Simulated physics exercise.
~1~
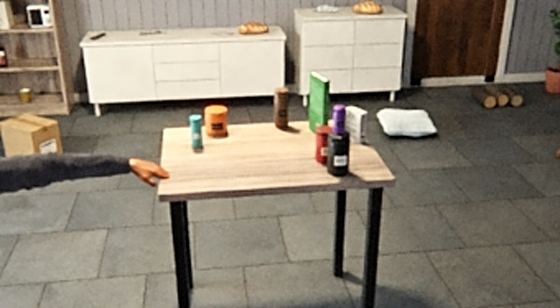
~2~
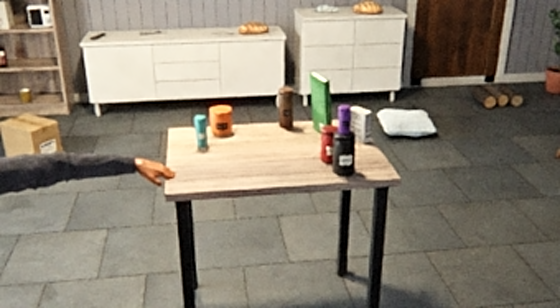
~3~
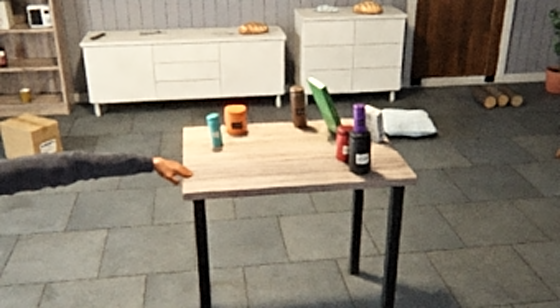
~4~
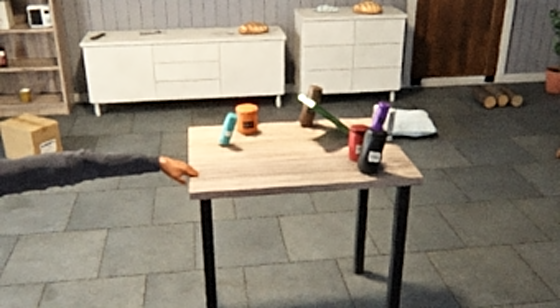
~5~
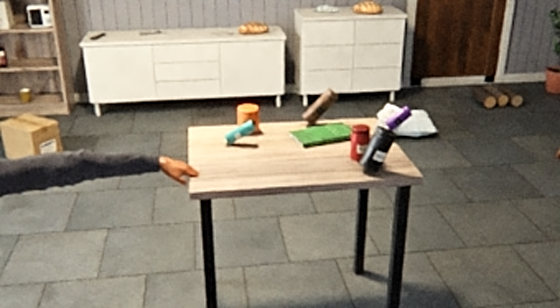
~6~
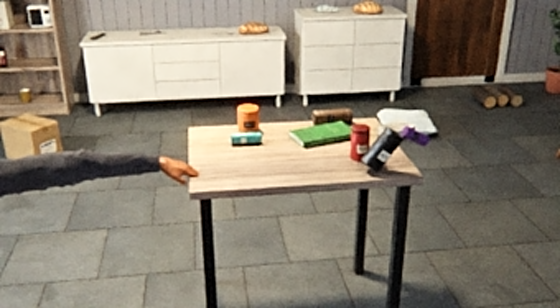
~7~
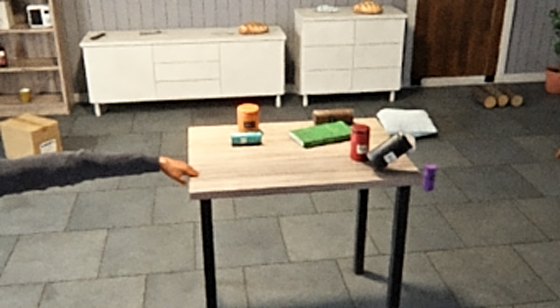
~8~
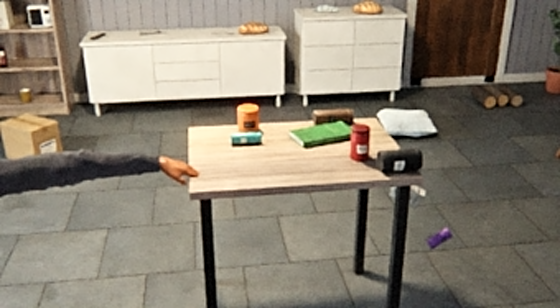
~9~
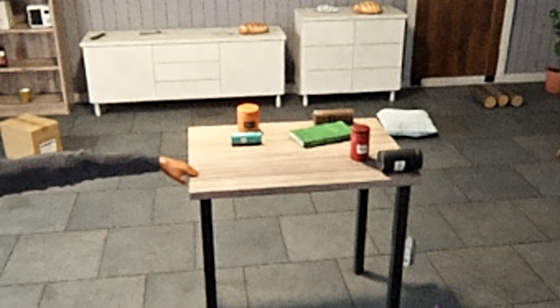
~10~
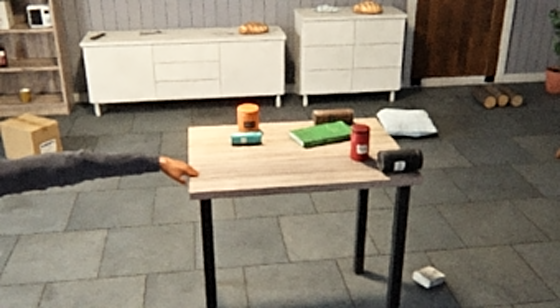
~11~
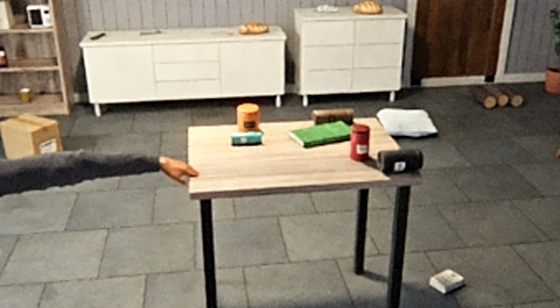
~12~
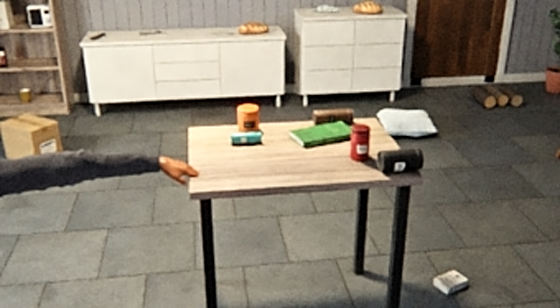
A hand jerked a small table to the right, toppling the green book and several containers, while the red and orange jars stayed upright. The purple shaker and white packet fell off the right side, and the packet ended up lying on the floor.
